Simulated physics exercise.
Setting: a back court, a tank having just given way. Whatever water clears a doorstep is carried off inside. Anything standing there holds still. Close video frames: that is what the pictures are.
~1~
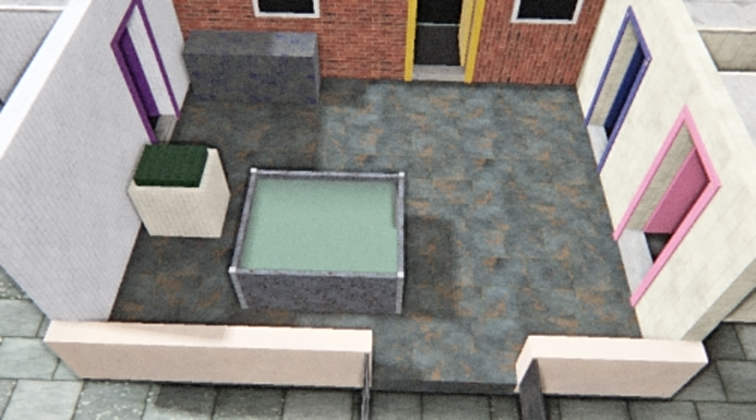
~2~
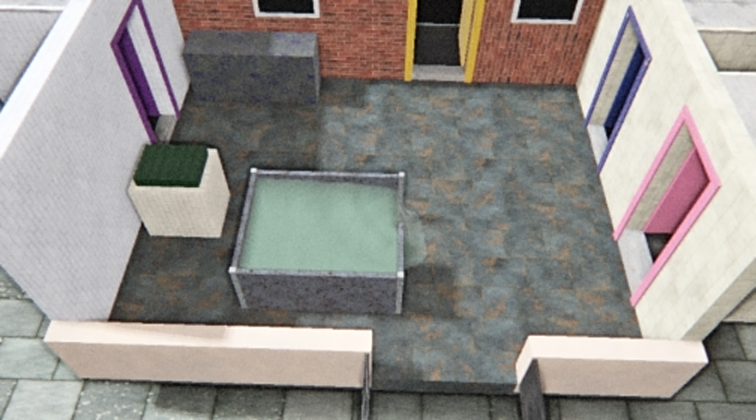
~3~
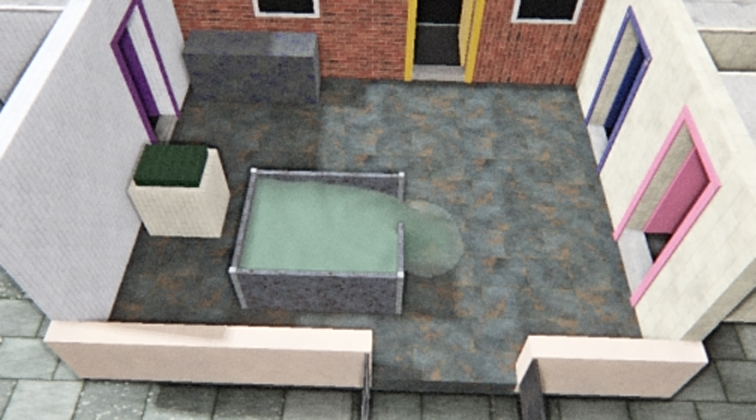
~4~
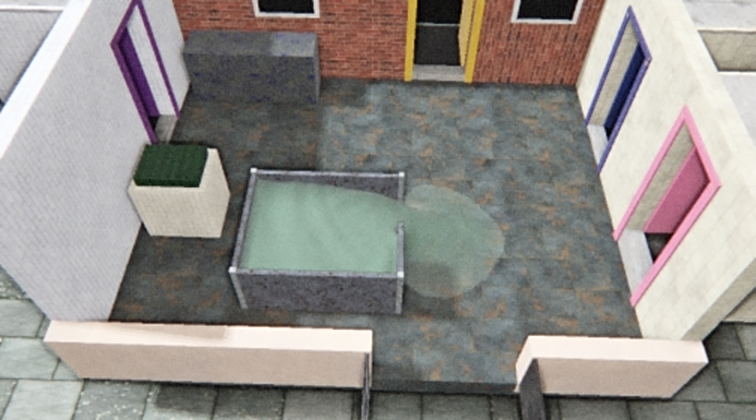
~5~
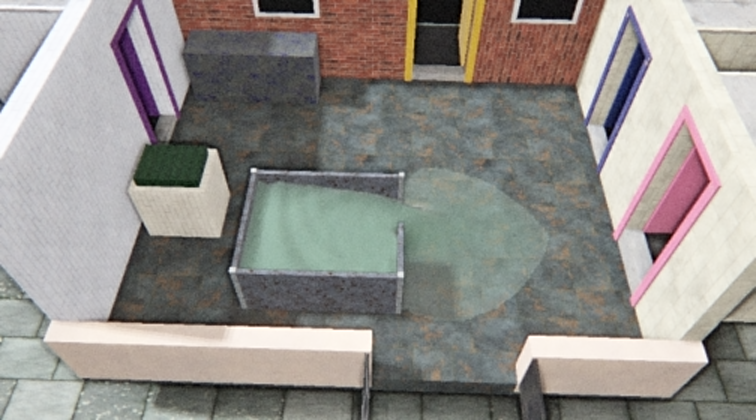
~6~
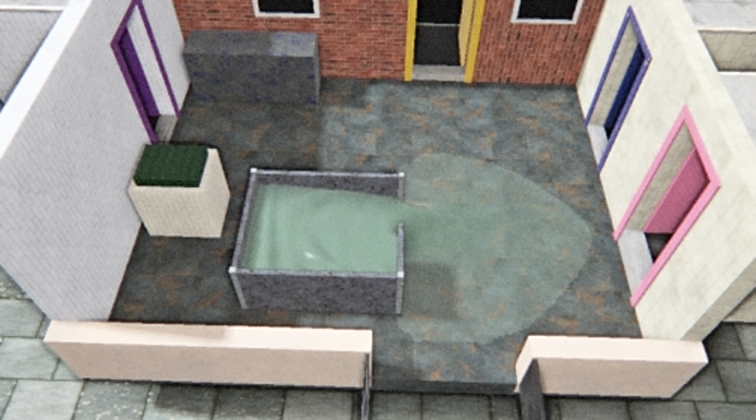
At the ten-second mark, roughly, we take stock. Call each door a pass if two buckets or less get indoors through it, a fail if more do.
Pink door: Pass, purple door: Pass, yellow door: Pass, blue door: Fail.
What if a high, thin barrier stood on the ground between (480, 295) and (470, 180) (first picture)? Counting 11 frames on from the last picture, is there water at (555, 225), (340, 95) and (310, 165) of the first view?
Results in order: Bone-dry / swamped / bone-dry.
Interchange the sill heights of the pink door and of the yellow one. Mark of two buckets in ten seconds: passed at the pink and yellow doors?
The pink door exceeds the limit; the yellow door falls short.
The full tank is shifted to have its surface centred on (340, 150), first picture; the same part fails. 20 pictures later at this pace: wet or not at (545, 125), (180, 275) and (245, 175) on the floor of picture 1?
One after the other: Reached, untouched, untouched.
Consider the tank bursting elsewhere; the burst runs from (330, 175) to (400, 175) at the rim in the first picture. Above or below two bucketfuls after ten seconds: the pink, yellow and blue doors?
Pink door: Below the limit; yellow door: Above the limit; blue door: Above the limit.
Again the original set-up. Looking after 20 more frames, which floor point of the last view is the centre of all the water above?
Close to (465, 226), I reckon.
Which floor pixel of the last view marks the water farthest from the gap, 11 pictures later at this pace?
Front's tip: Near (573, 87).
A moment on, water covers 35 % of the floor; the pink door wet at the sill, nothing in, the purple door not reached, the yellow door not reached, the blue door under two buckets in.
Next, water covers 40 % of the floor; the pink door wet at the sill, nothing in, the purple door not reached, the yellow door not reached, the blue door over two buckets in.
Then, water covers 45 % of the floor; the pink door wet at the sill, nothing in, the purple door not reached, the yellow door wet at the sill, nothing in, the blue door far over two buckets in.
Later, water covers 80 % of the floor; the pink door wet at the sill, nothing in, the purple door not reached, the yellow door wet at the sill, nothing in, the blue door far over two buckets in.
In the end, water covers 95 % of the floor; the pink door wet at the sill, nothing in, the purple door wet at the sill, nothing in, the yellow door wet at the sill, nothing in, the blue door far over two buckets in.
